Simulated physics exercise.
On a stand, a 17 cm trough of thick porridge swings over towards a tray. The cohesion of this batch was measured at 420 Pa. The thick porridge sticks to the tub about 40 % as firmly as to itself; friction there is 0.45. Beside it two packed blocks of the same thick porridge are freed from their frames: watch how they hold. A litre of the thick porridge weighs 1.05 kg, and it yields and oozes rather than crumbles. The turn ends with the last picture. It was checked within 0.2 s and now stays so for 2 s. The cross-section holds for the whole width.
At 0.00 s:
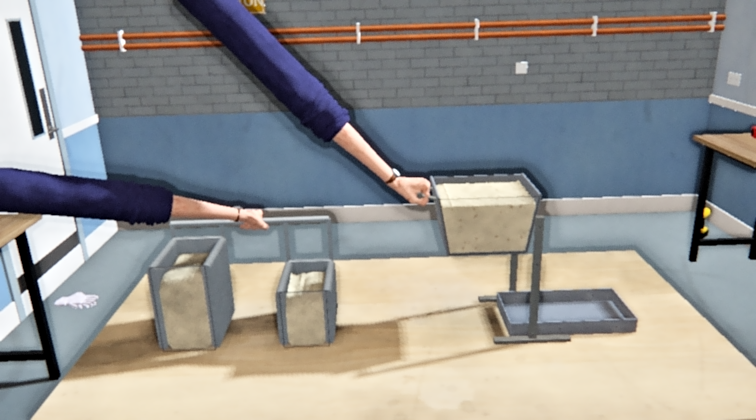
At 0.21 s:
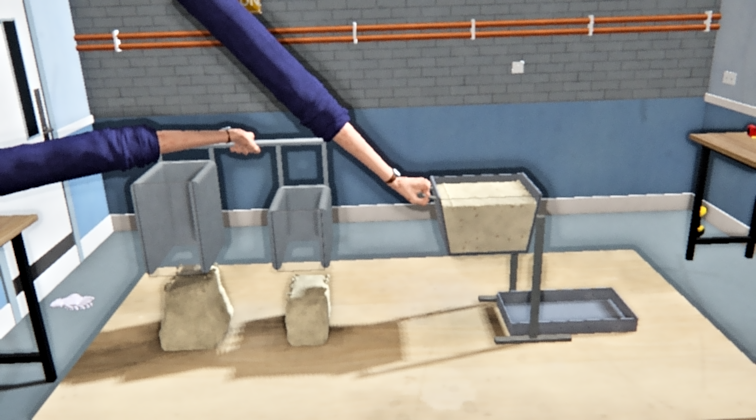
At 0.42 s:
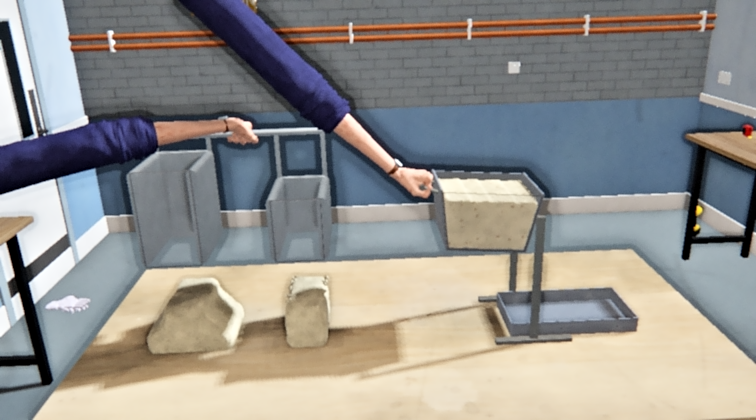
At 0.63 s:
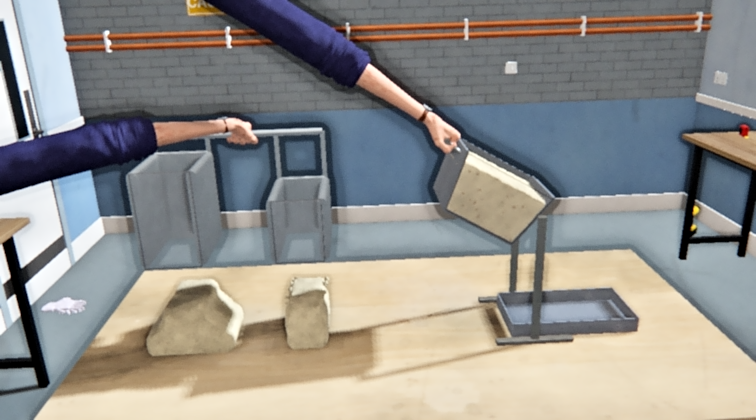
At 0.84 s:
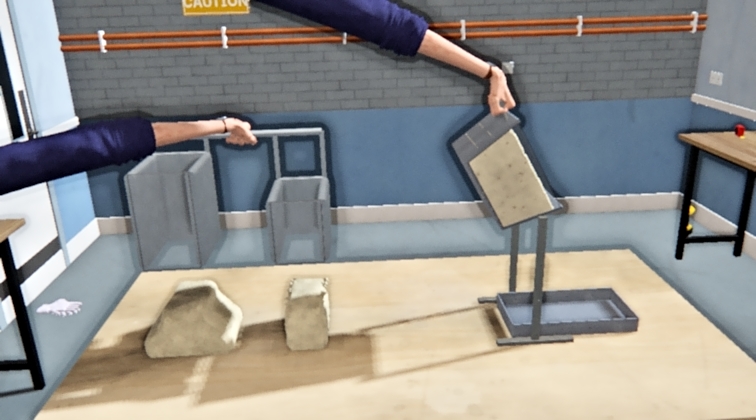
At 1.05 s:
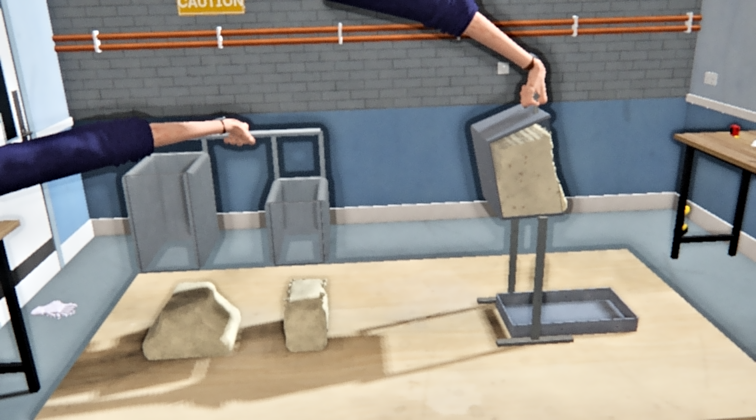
The footage shows one arm lifting two open molds off pale, thick blocks, the taller left block slumping and spreading while the smaller keeps its shape, then another arm steeply tilting a filled trough rightward above a tray.
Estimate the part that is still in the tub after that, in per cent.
The part that is still in the tub after that is near 42 %.
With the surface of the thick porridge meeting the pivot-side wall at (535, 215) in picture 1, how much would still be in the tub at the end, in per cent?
In that case some 90 per cent.
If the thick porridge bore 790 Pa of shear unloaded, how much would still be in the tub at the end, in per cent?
Then about 100 %.
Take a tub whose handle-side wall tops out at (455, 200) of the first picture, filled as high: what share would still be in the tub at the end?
Then about 60 %.
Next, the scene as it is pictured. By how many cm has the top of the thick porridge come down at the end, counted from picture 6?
Roughly 14 cm.
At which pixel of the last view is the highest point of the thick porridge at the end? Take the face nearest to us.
Around (526, 183).
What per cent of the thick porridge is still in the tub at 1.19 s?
Near 80 %.
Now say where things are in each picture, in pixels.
The first frame shows handle-side rim at (440, 199), tilt 0 degrees; top of the thick porridge at (524, 203); blocks stand 24 cm, 15 cm (left to right).
The second frame shows handle-side rim at (441, 198), tilt 0 degrees; top of the thick porridge at (525, 203); blocks stand 20 cm, 15 cm (left to right).
The third frame shows handle-side rim at (444, 192), tilt 4 degrees; top of the thick porridge at (451, 200); blocks stand 16 cm, 15 cm (left to right).
The fourth frame shows handle-side rim at (469, 153), tilt 31 degrees; top of the thick porridge at (470, 163); blocks stand 16 cm, 15 cm (left to right).
The fifth frame shows handle-side rim at (520, 123), tilt 62 degrees; top of the thick porridge at (510, 132); blocks stand 16 cm, 15 cm (left to right).
The sixth frame shows handle-side rim at (550, 118), tilt 78 degrees; top of the thick porridge at (547, 135); blocks stand 16 cm, 15 cm (left to right).
After 1.19 s, the tub is at 78 degrees and holds 81 %.
After 1.36 s, the tub is at 78 degrees and holds 56 %.
After 1.53 s, the tub is at 78 degrees and holds 43 %.
After 1.70 s, the tub is at 78 degrees and holds 42 %.
After 3.05 s, at the end, the tub is at 78 degrees and holds 42 %.
